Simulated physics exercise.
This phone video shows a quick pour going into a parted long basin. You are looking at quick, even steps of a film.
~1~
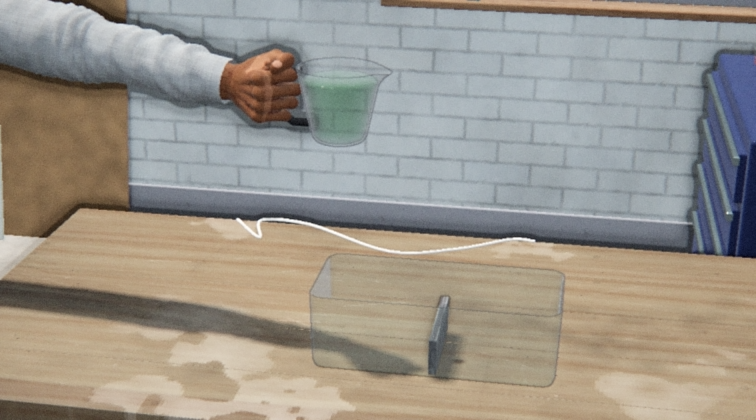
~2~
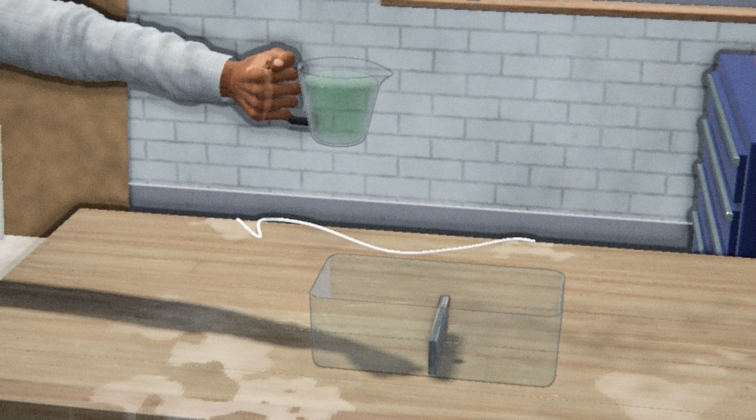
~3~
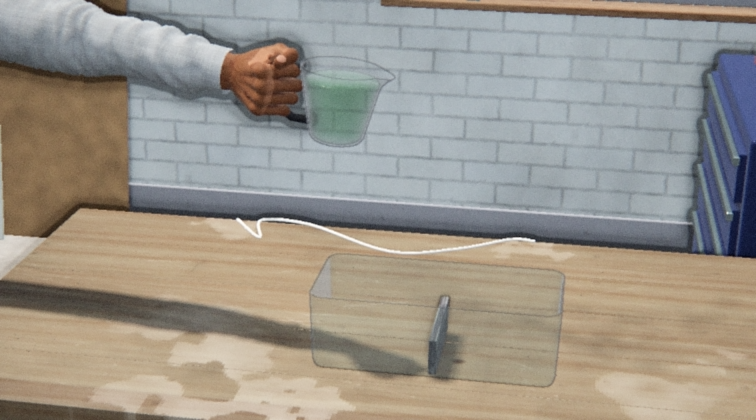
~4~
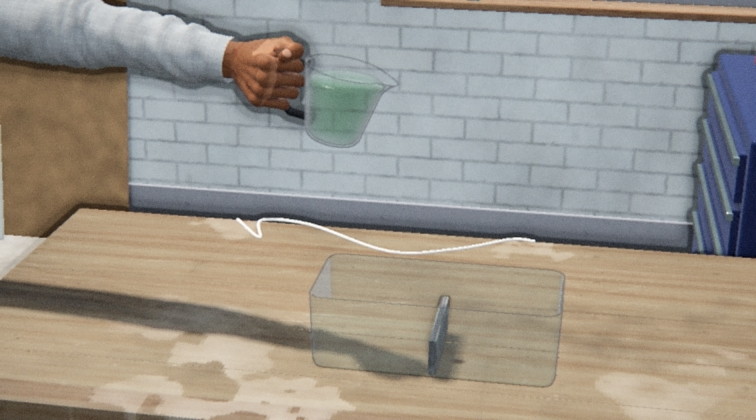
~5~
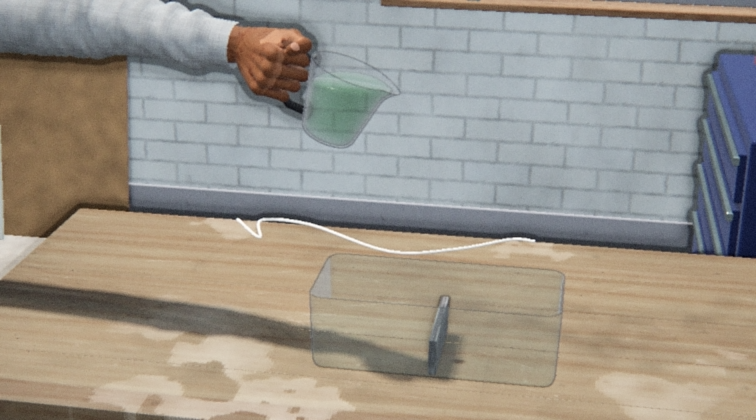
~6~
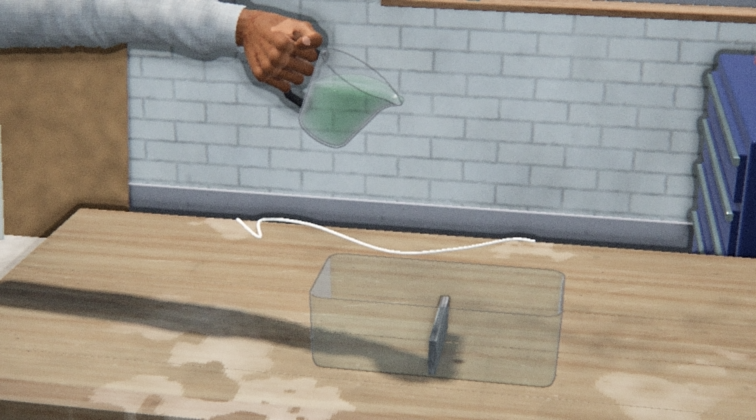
The clip opens on a hand at the left holding a clear jug of green liquid, almost still, above a long see-through basin with a low divider on a wooden table. The hand then tilts the jug gradually to the right, lowering its spout as the green liquid shifts toward it.
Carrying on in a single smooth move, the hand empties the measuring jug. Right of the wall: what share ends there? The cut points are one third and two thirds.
The share right of the wall falls in the middle range, one third to two thirds.
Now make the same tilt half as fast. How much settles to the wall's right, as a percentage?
I'd estimate about 70 percent ends up there.
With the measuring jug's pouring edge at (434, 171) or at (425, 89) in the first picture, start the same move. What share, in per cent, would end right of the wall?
Start one gives close to 90 percent, start two close to 90 percent.
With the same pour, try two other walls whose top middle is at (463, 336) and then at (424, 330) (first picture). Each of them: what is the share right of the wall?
In order, near 15 and 80 in a hundred.
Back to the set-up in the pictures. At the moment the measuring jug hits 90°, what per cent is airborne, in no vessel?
45 %.
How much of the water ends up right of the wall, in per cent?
Close to 50 in a hundred.
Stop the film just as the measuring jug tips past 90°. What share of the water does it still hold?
It works out to close to 45 percent.
A moment on, the tilt is 90° and 43 per cent is still to pour, 1 is left of the wall and 9 right of it.
Next, the tilt is 102° and 6 per cent is still to pour, 23 is left of the wall and 45 right of it.
Then the tilt is 102° and 0 per cent is still to pour, 46 is left of the wall and 49 right of it.
Later the tilt is 102° and 0 per cent is still to pour, 47 is left of the wall and 49 right of it.
At rest 47 per cent lies left of the wall, 50 right of it and 3 outside.
